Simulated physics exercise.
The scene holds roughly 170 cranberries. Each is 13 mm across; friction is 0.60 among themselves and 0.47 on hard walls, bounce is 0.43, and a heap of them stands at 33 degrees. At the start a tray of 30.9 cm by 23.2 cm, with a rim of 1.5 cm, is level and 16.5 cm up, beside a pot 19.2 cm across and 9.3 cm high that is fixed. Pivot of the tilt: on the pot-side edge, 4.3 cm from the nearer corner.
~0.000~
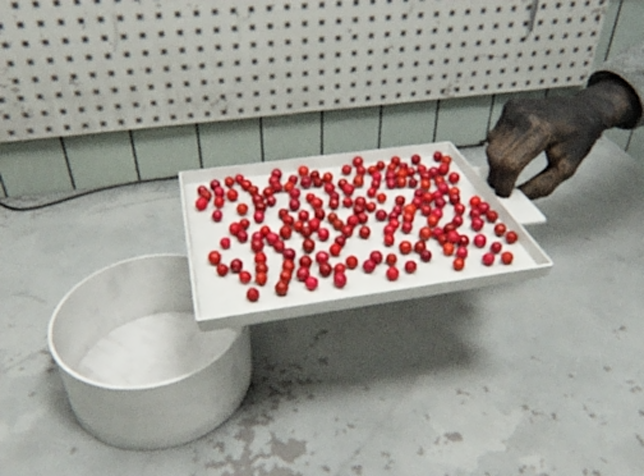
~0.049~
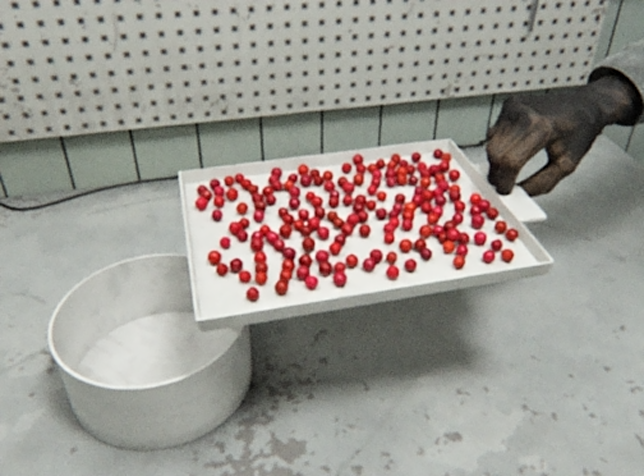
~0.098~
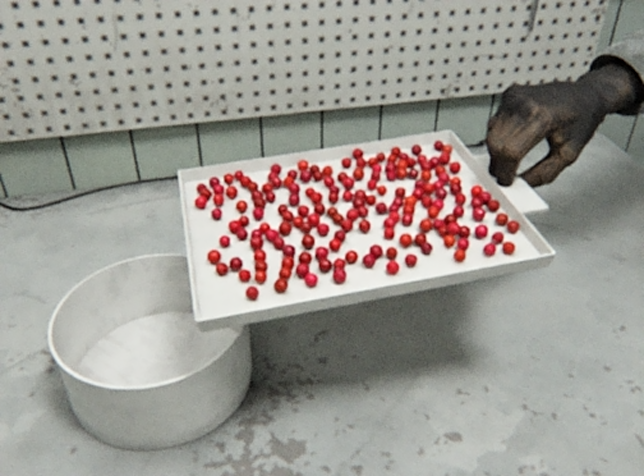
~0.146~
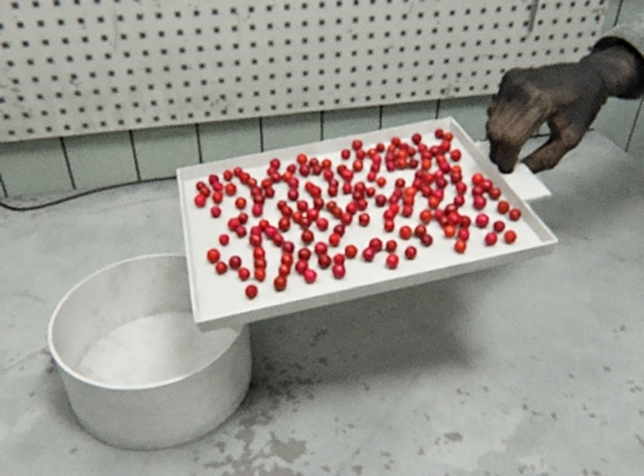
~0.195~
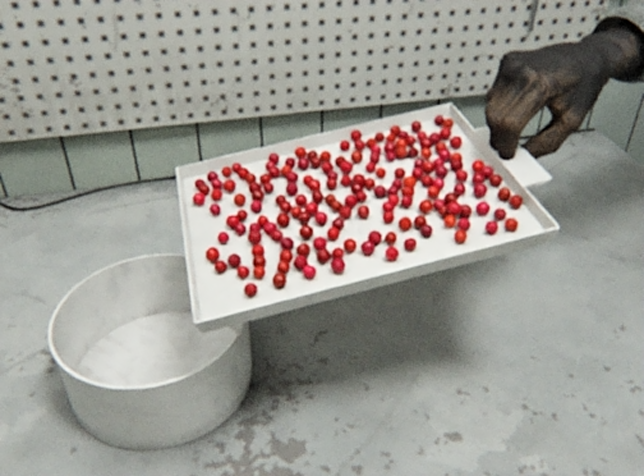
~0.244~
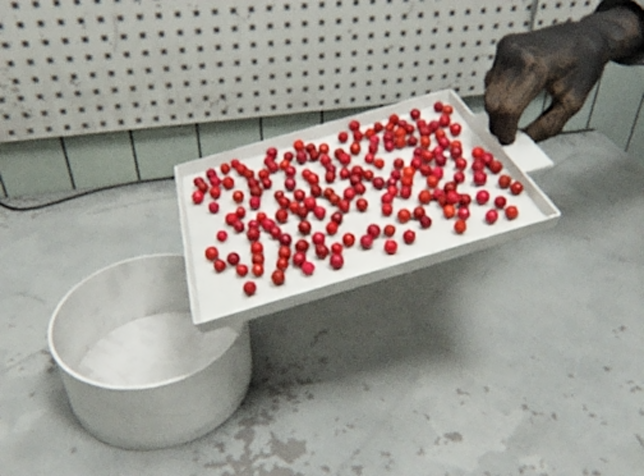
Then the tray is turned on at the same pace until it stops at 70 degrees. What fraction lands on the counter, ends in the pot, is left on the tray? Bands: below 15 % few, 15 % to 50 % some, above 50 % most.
Result: Counter: Few, pot: Few, tray: Most.
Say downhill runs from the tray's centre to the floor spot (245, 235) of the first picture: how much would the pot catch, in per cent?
Around 10 percent of them.
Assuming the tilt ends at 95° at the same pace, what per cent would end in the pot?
You'd end up with some 70 % in the pot.
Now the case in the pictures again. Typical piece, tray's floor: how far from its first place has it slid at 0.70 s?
About 10 cm.
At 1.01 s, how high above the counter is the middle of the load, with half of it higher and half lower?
About 22 cm.
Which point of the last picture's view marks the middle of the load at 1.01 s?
Approx. (201, 210).
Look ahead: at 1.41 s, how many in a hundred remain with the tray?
I'd put it at roughly 90 per cent.
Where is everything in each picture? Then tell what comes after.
Tray tilt 0 degrees, front corners at (200, 317) and (549, 263); middle of the pieces at (359, 210); pot at (151, 313), in the first picture.
Tray tilt 1 degrees, front corners at (200, 318) and (550, 260); middle of the pieces at (359, 209), in the second picture.
Tray tilt 2 degrees, front corners at (199, 318) and (552, 252); middle of the pieces at (359, 204), in the third picture.
Tray tilt 5 degrees, front corners at (198, 319) and (554, 240), lowest corner left front; middle of the pieces at (358, 197), in the fourth picture.
Tray tilt 8 degrees, front corners at (197, 320) and (555, 226), lowest corner left front; middle of the pieces at (357, 189), in the fifth picture.
Tray tilt 11 degrees, front corners at (197, 321) and (556, 213), lowest corner left front; middle of the pieces at (356, 181); pot at (151, 313). The tray's pace is about 60 degrees a second, in the sixth picture.
Then, at 0.70 s, tilt 39 degrees; the tray holds 100 %, the pot 0 %.
Then, at 1.01 s, tilt 58 degrees; the tray holds 95 %, the pot 0 %.
Then, at 1.41 s, tilt 70 degrees; the tray holds 90 %, the pot 5 %.
At rest (1.9 s), counter 5 %, pot 5 %, tray 90 %.
